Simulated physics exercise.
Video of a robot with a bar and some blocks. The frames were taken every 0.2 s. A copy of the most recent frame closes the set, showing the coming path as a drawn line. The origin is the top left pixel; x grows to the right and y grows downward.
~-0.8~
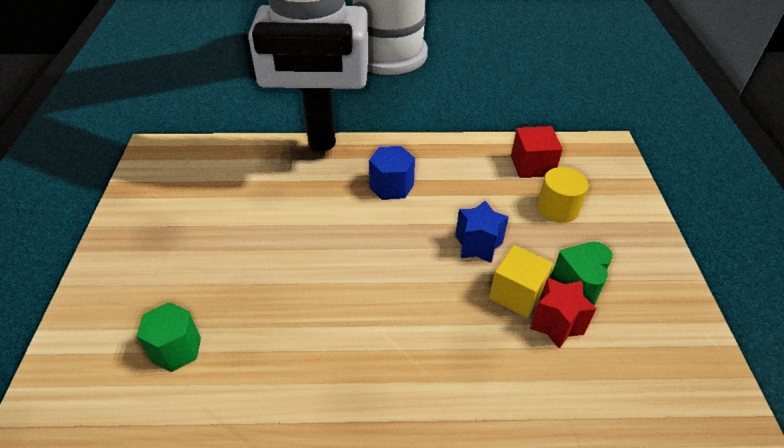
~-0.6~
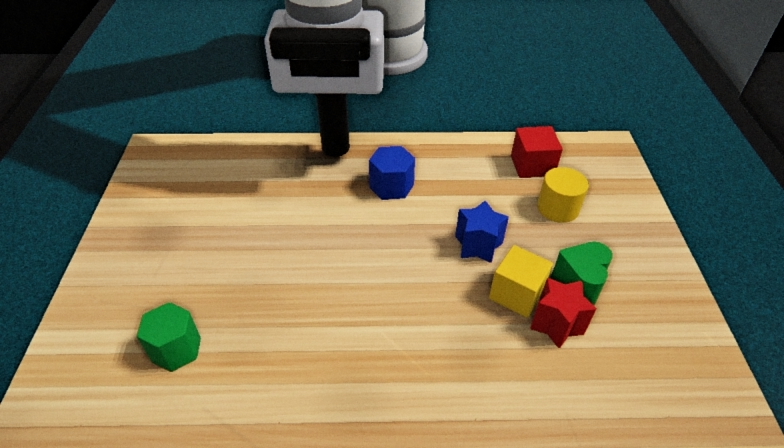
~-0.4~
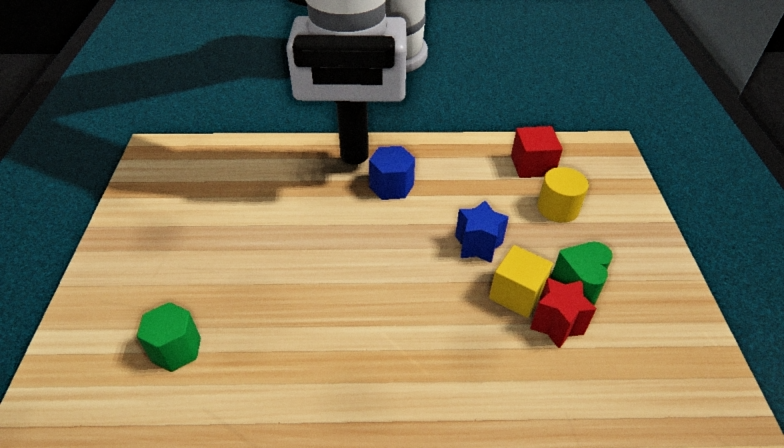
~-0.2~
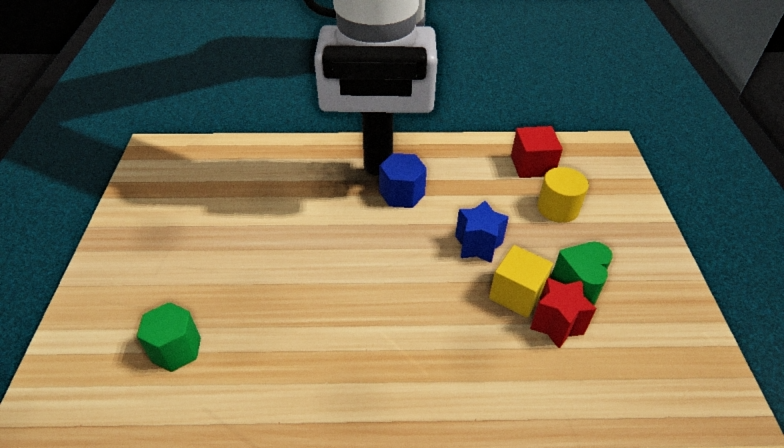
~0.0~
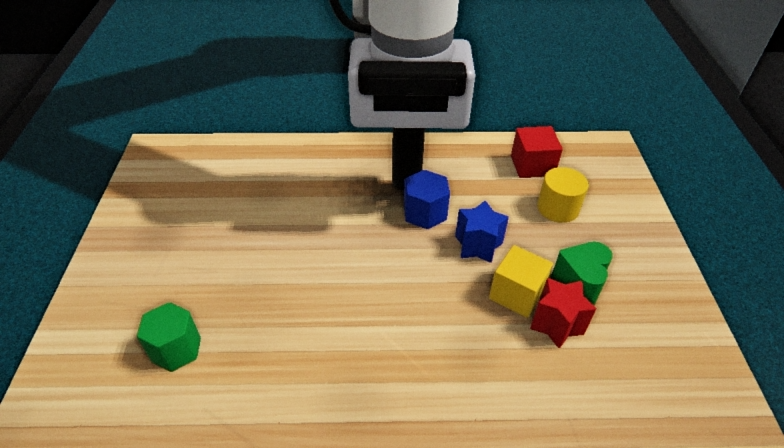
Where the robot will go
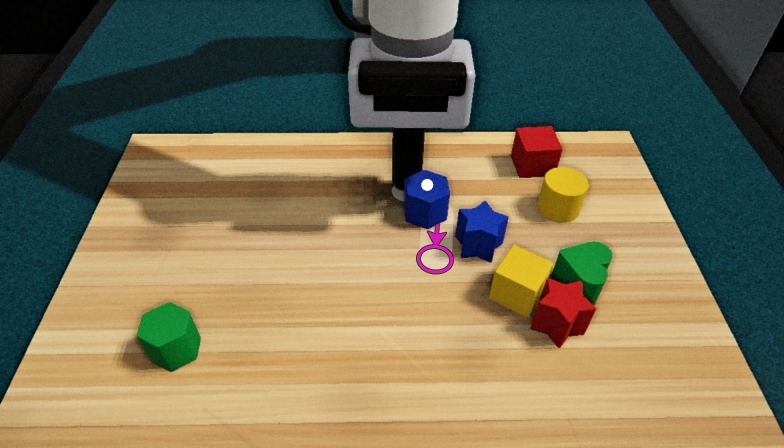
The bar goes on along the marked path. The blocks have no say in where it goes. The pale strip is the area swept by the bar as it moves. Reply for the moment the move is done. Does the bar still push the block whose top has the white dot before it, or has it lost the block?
The bar still pushes it.
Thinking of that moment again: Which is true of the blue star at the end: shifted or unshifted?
By the time the path is finished, it has moved at least a centimetre.
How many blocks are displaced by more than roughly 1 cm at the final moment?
2 blocks.
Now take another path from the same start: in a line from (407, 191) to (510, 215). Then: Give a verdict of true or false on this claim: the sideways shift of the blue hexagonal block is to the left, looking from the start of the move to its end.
False - the claim does not hold.
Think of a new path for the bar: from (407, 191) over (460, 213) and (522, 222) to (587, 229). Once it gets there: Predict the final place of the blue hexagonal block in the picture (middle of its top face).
The middle of its upper face should be somewhere near (453, 211).
The line goes from (407, 191) by way of (435, 205) and (437, 231) to (435, 259); the dot is on the blue hexagonal block.
On the path given first. One third of the way, bar (436, 196); blue hexagonal block (448, 205), turned 35° clockwise; blue star (490, 223), turned 25° anticlockwise.
Two thirds of the way, bar (438, 222); blue hexagonal block (456, 231), turned 15° clockwise; blue star (500, 232), turned 60° anticlockwise.
At the end, bar (436, 250); blue hexagonal block (465, 258); blue star (501, 234), turned 80° anticlockwise; yellow square block (532, 268), turned 15° clockwise; red star (571, 301).
